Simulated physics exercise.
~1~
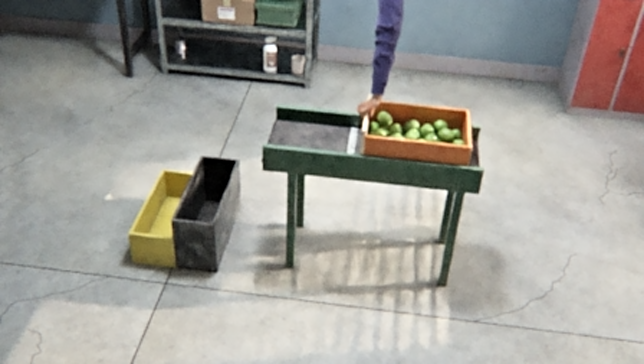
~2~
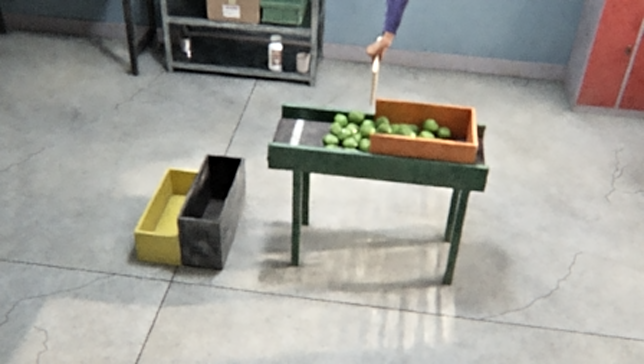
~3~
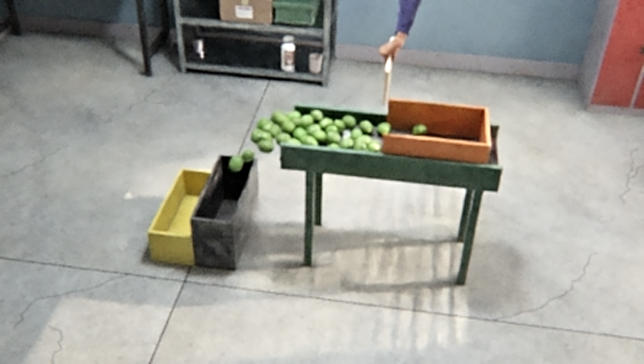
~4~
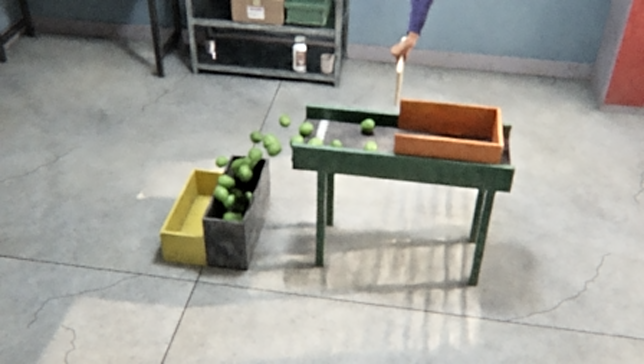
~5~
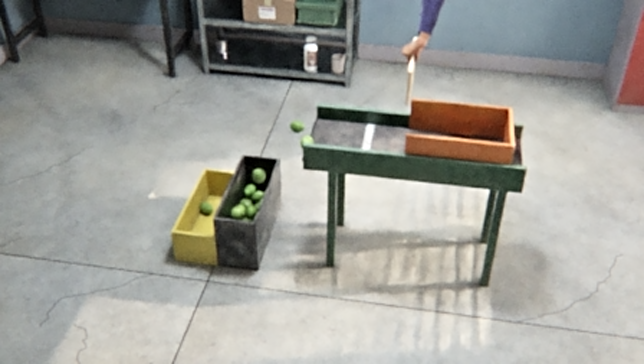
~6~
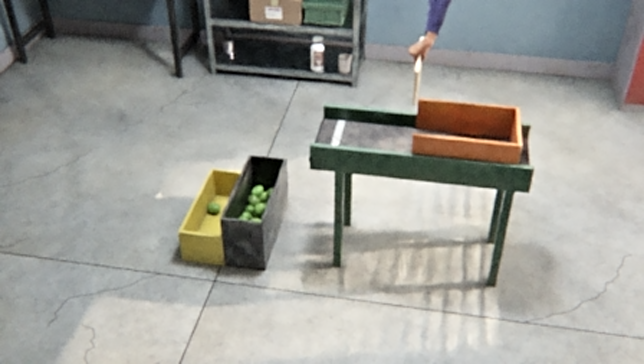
In a room with a concrete floor, a hand lifts the gate of an orange pen, and loose green balls ride left along a green-framed belt, spilling off its end. Nearly all drop into the black bin, while one rests in the yellow tote beyond, leaving the belt empty.
